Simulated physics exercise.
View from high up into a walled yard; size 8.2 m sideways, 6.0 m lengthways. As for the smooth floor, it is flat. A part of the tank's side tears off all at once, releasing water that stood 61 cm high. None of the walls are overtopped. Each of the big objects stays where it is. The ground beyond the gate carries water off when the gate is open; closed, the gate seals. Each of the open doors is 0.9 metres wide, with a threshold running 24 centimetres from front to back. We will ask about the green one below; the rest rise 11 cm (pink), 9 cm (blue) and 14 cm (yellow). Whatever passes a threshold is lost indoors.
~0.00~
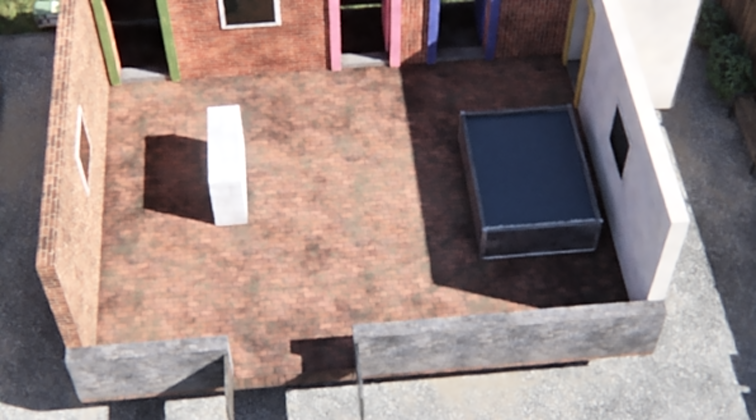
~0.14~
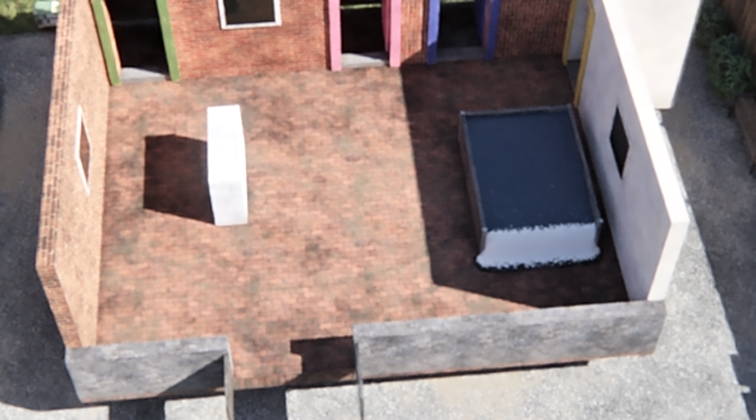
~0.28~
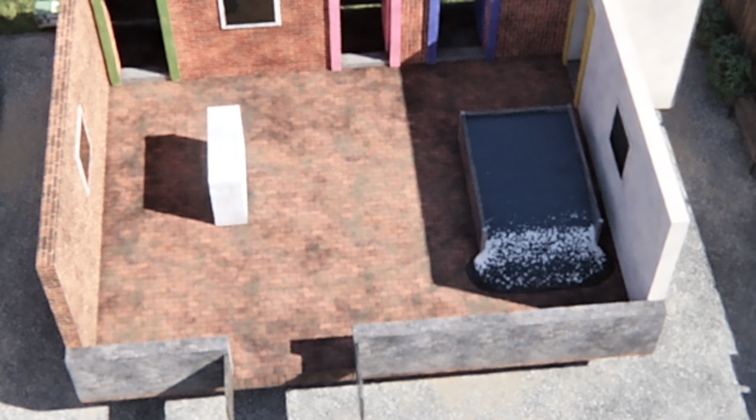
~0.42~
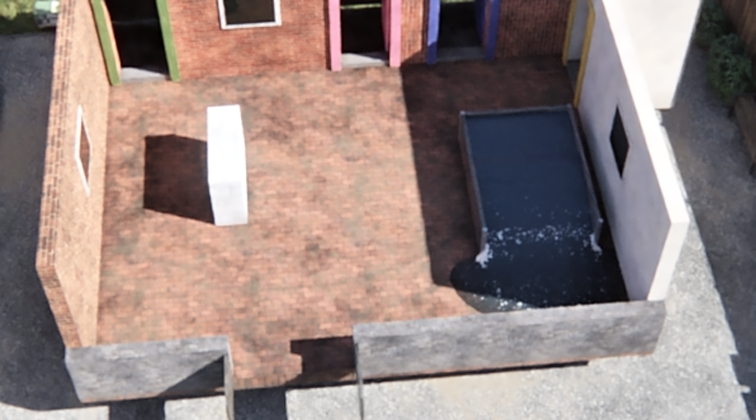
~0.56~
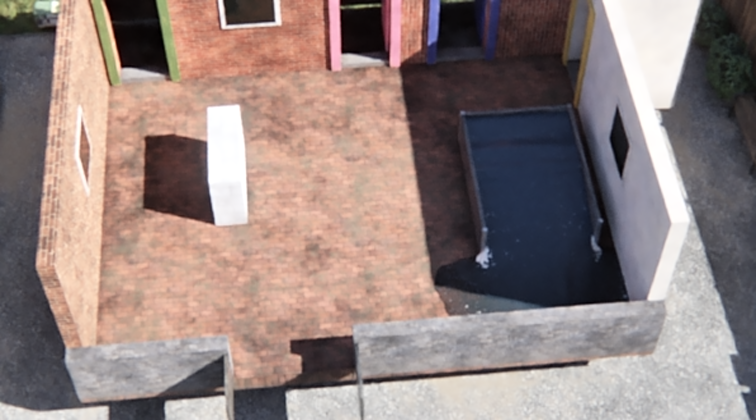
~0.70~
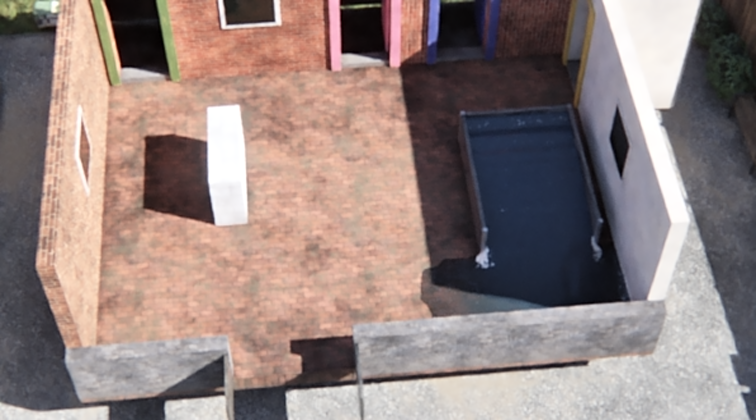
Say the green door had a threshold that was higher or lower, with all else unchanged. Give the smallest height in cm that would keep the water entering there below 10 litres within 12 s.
Roughly 8.5 cm.
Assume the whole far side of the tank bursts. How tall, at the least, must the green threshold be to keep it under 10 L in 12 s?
Then 9.5 cm.
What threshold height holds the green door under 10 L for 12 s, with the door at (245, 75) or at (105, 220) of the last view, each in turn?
Roughly 6.5 cm for the first and 11.5 cm for the second.
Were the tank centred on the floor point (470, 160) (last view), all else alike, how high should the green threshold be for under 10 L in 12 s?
Roughly 7.5 cm is needed.
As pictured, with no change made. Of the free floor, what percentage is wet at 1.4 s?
Approximately 10 % of the floor.
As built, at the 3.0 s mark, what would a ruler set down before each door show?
Depths in cm: Pink 0, green 0, blue 0, yellow 0.
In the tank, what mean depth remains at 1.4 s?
Average depth: Approx. 36 cm.
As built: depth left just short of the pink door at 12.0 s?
The depth there is around 5.0 cm.
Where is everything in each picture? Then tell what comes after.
In the first frame, still water, 61 cm deep, in the tank at (528, 169); the green door at (138, 41) is dry.
In the second frame, the front is at (486, 268), 0.3 m from the gap at (539, 244); 0.3 m2 of floor is wet, 61 cm left at the back.
In the third frame, water pours out at (539, 245) and has run 0.7 m, to (501, 289); about 10 cm deep outside, 61 cm at the back.
In the fourth frame, the gap is at (539, 245), the front 1.2 m out at a hidden place; the back of the tank holds 61 cm.
In the fifth frame, the front is at a hidden place, 1.6 m from the gap at (539, 246); 4.0 m2 of floor is wet, 61 cm left at the back.
In the sixth frame, the front is at a hidden place, 1.7 m from the gap at (538, 246); 4.4 m2 of floor is wet, 57 cm left at the back; the green door at (138, 41), 7.6 m from the gap, is still 6.6 m from the nearest water.
After 1.4 s water covers 10 % of the floor, deepest (50 cm) near (632, 331); it has not reached the green door.
After 3.0 s water covers 35 % of the floor, deepest (33 cm) near (621, 332); it has not reached the green door.
After 12.0 s water covers 95 % of the floor, deepest (8 cm) near (107, 131); 8 cm at the green door, 0 litres in over its 13 cm threshold.
At the green door as built, the water arrived by 6.0 s and peaked near 11 cm at 7.2 s.
With a threshold of 7 cm, 31 litres would have come in within the 12 s; with 9.5 cm, 5 litres. So under 10 litres takes about 8.5 cm.
